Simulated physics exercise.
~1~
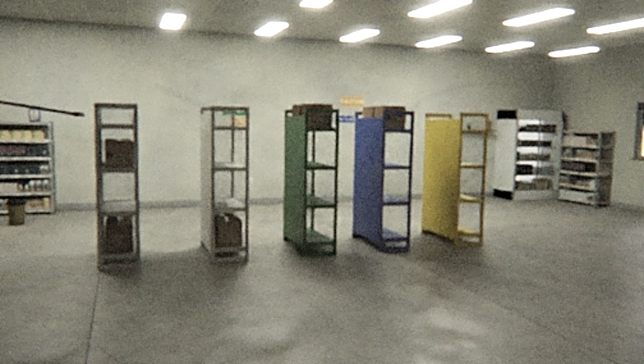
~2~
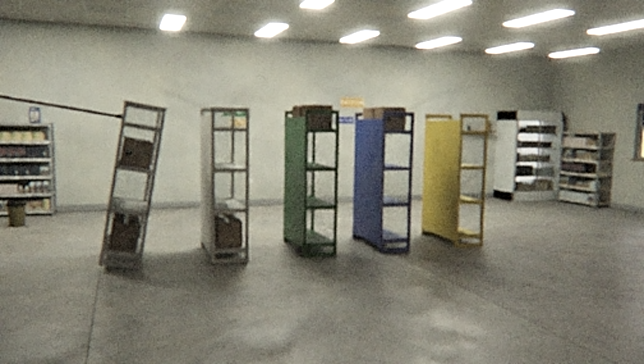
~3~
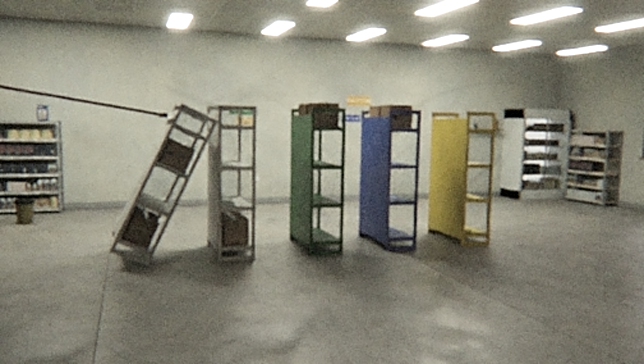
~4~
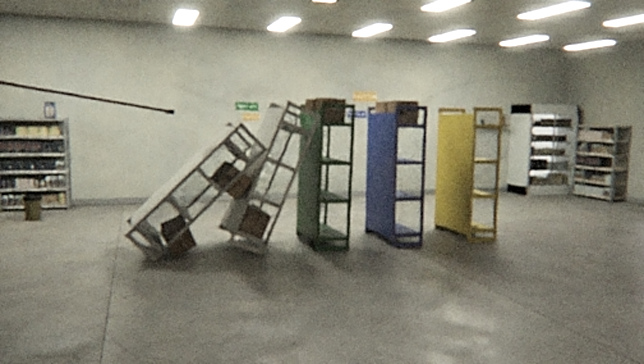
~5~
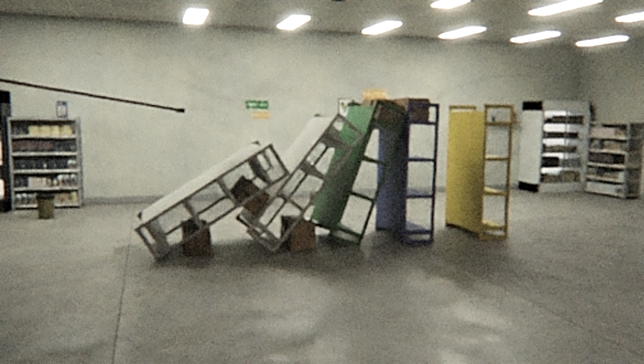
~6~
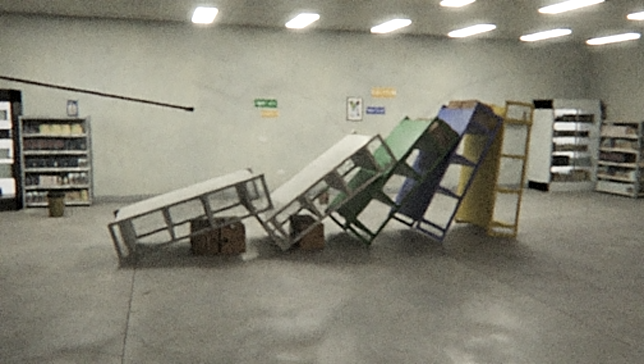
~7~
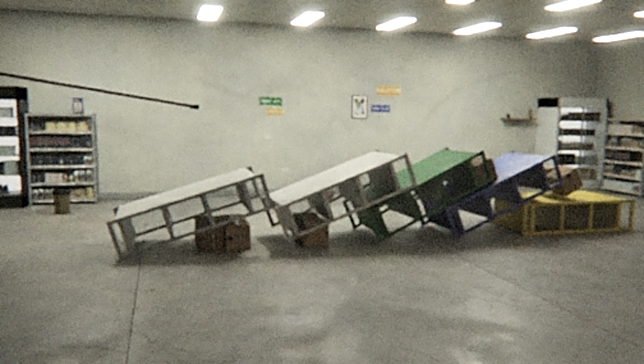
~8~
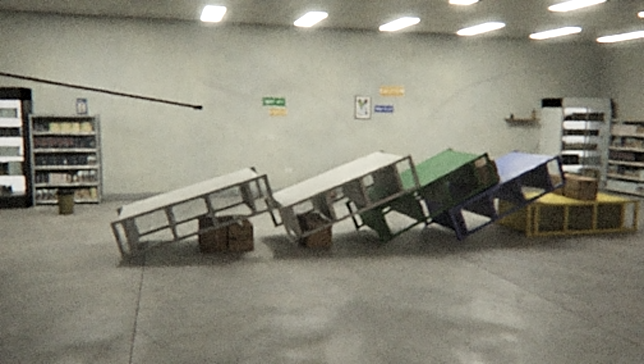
A pole pushes the leftmost of five shelving racks, toppling them rightward one after another until the yellow one lies flat.
